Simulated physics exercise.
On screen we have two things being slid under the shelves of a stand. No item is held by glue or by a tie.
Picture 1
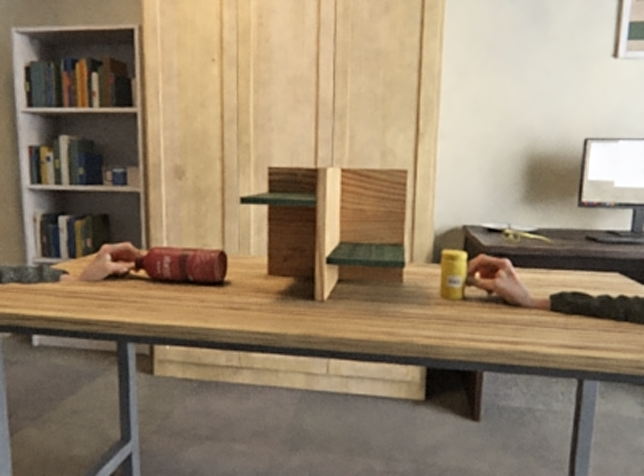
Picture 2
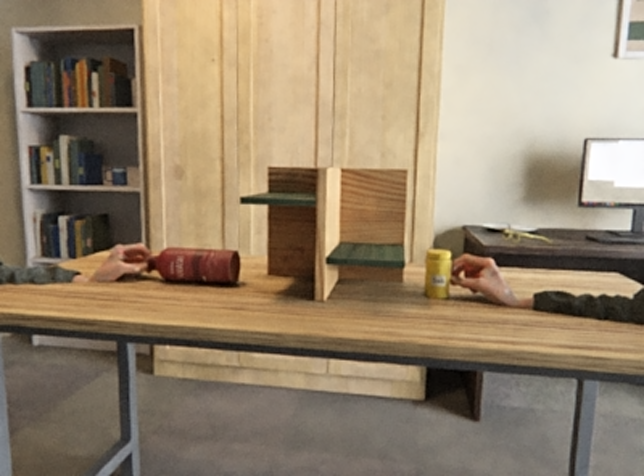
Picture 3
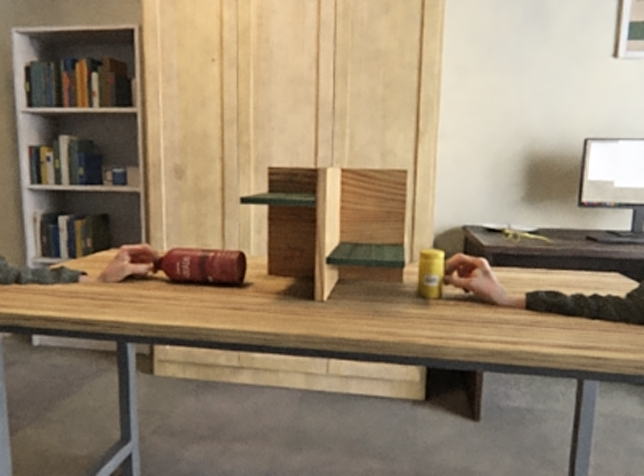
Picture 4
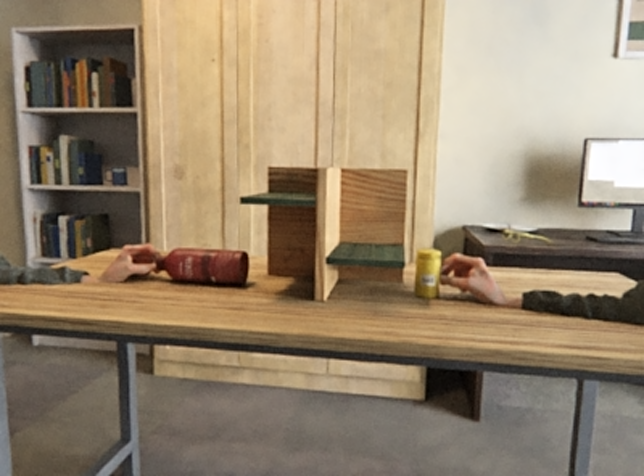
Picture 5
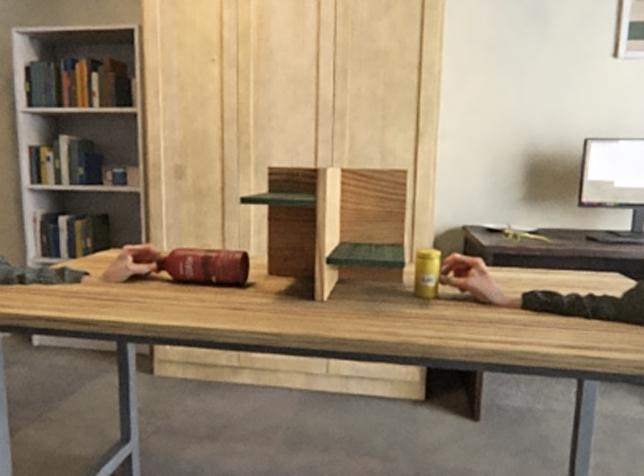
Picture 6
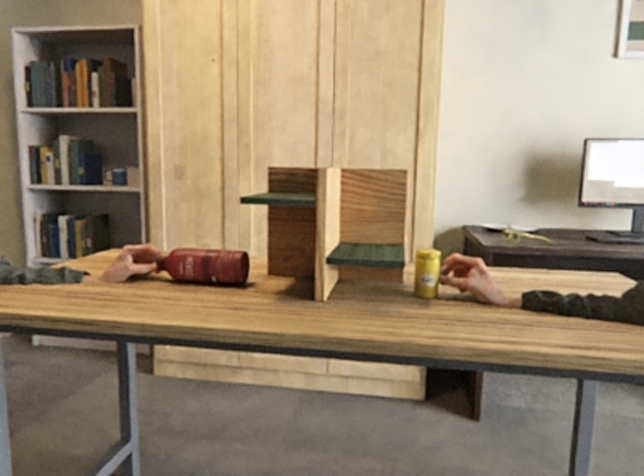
In this clip, two hands on a wooden table slide a red bottle lying on its side rightward and an upright yellow shaker leftward, toward a wooden stand with green shelves between them, then stay nearly still.
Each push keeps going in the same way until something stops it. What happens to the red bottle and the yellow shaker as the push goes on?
At the end, the red bottle passes; the yellow shaker is stopped.
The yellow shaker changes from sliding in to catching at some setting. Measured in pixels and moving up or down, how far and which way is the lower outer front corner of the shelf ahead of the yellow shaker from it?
Roughly 12 pixels, upward.
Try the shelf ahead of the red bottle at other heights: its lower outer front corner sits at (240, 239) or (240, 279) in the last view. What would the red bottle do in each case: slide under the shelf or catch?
Slips in; hits the edge.
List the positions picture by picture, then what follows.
The first frame shows hands sliding the things forward; red bottle (180, 264); yellow shaker (453, 274); shelf (329, 229).
The second frame shows hands sliding the things forward; yellow shaker (438, 274); shelf (329, 229).
The third frame shows hands sliding the things forward; red bottle (199, 265); shelf (329, 229).
The fourth frame shows hands sliding the things forward; yellow shaker (427, 273); shelf (329, 229).
The fifth frame shows hands sliding the things forward; red bottle (202, 266); shelf (329, 229).
The sixth frame shows hands sliding the things forward; red bottle (202, 266); yellow shaker (427, 273); shelf (329, 229).
Then, 0.42 s on from there, red bottle sliding up to the opening near (227, 267); yellow shaker stopped at the opening near (417, 273).
In the end, the red bottle clears the shelf, near (274, 269); the yellow shaker is too tall, near (417, 273).
